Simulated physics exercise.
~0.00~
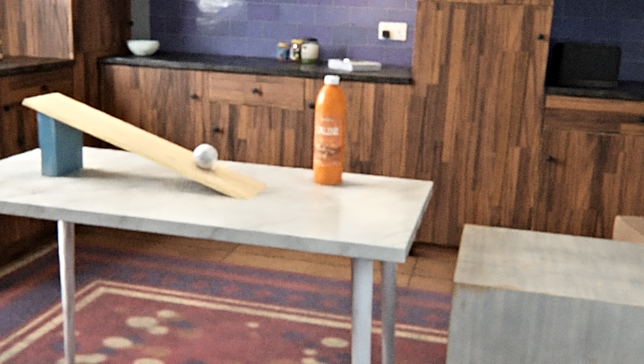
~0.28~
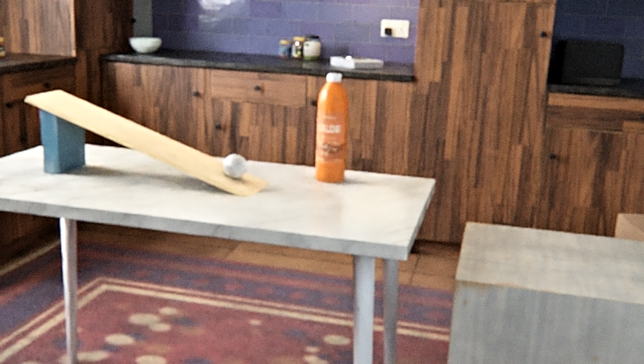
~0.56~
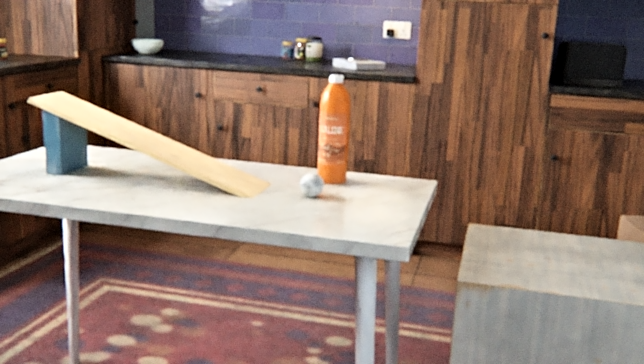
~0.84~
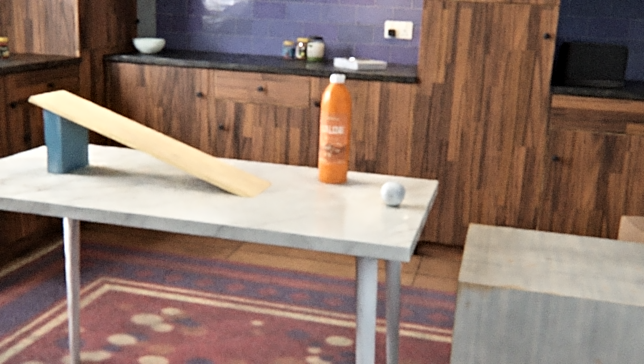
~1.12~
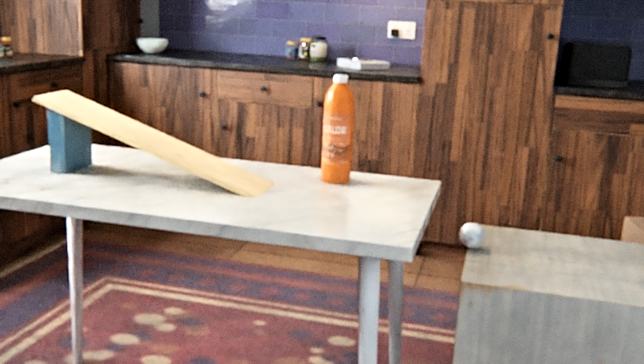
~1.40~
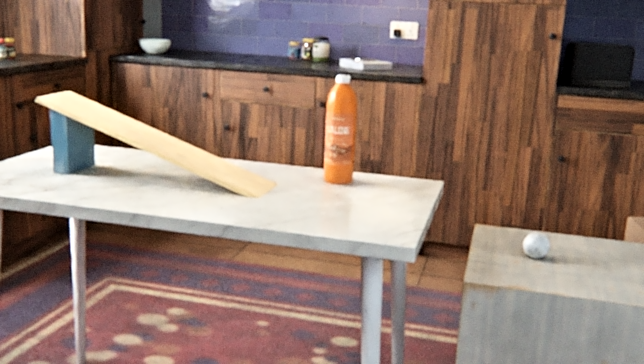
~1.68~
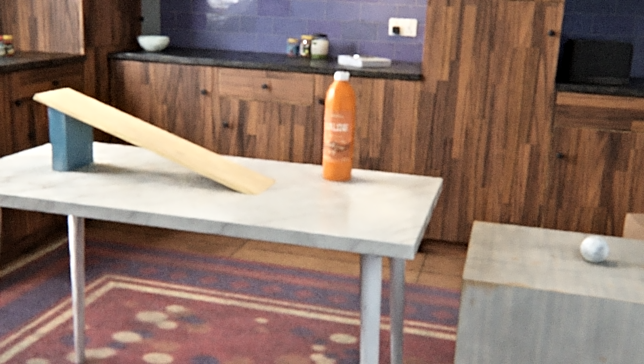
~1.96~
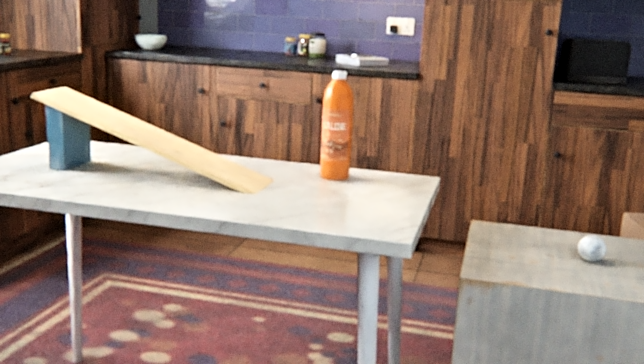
A white ball rolls down a wooden ramp propped on a blue block at the left of a pale table, with an orange bottle standing nearby. It leaves the foot of the ramp and rolls right across the tabletop, passing in front of the bottle. Reaching the table's right end, it crosses the gap and drops slightly onto the near edge of a lower grey cabinet. The ball keeps rolling right over the cabinet's top, then comes to rest there, while the bottle still stands upright in its place.
